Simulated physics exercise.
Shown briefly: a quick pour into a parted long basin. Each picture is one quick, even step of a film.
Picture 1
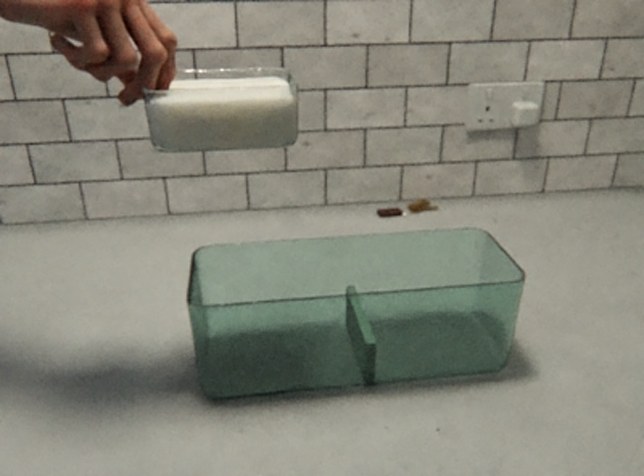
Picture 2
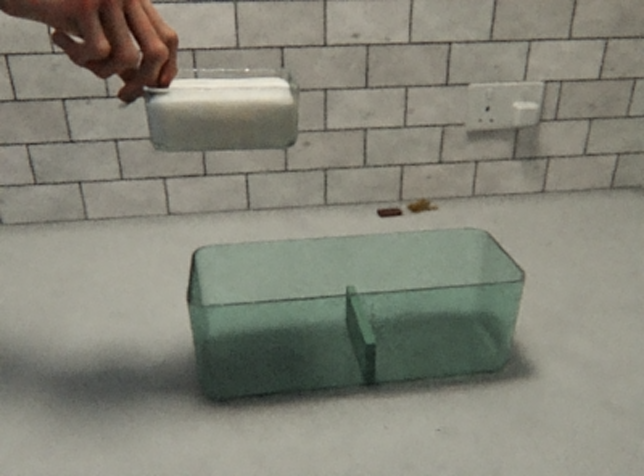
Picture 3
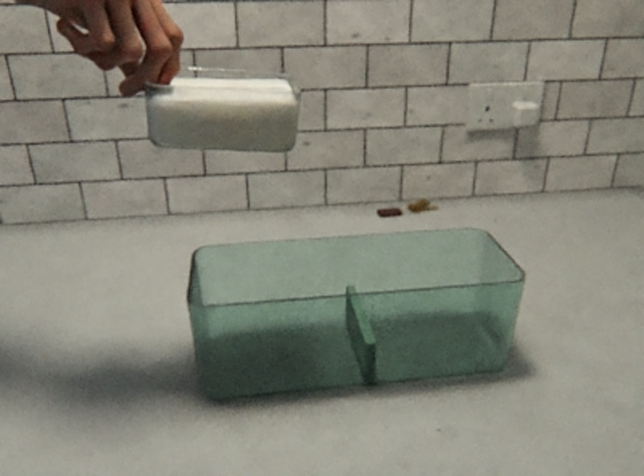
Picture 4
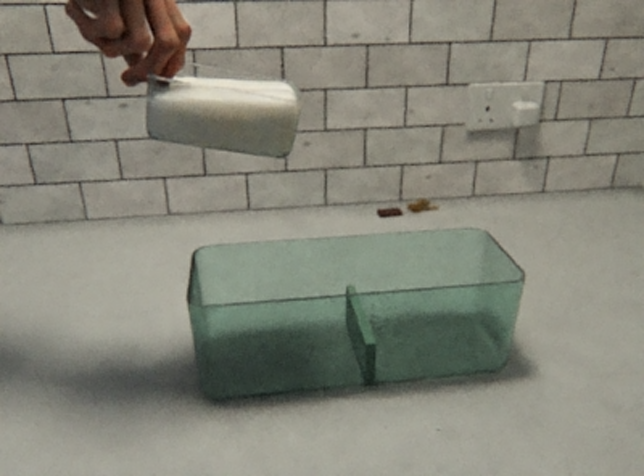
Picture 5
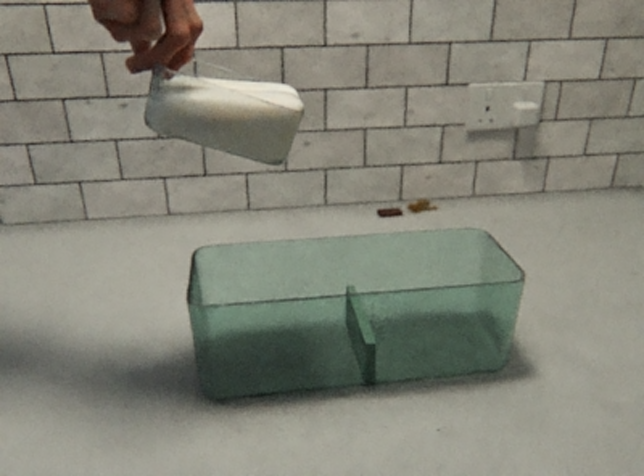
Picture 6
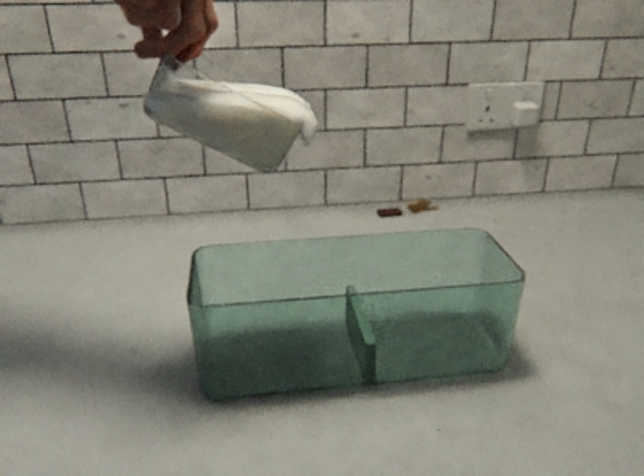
On a pale counter by a tiled wall, a hand tilting a clear container of milk rightward above a divided green basin.
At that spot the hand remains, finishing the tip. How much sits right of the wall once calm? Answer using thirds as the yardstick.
Between a third and two thirds of it.
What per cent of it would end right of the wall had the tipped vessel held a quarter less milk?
40 %.
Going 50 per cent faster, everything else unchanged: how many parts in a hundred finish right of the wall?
I'd estimate about 45 percent ends up there.
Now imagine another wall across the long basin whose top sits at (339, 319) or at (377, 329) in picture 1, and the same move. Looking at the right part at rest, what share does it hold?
Try one about 70 %, try two about 40 %.
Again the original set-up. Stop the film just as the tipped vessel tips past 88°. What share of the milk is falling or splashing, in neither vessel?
I'd reckon some 50 per cent.
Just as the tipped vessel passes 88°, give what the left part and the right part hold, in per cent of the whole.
The left part holds around 5 percent, the right part 30 percent.
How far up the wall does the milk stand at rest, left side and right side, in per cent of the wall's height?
On the left it is 20 per cent, on the right 30.
A moment on, the tilt is 88° and 13 per cent is still to pour, 4 is left of the wall and 32 right of it.
Next, the tilt is 105° and 3 per cent is still to pour, 30 is left of the wall and 56 right of it.
Then the tilt is 105° and 0 per cent is still to pour, 37 is left of the wall and 57 right of it.
Later the tilt is 105° and 0 per cent is still to pour, 37 is left of the wall and 57 right of it.
Finally, 37 per cent lies left of the wall, 57 right of it and 6 outside.
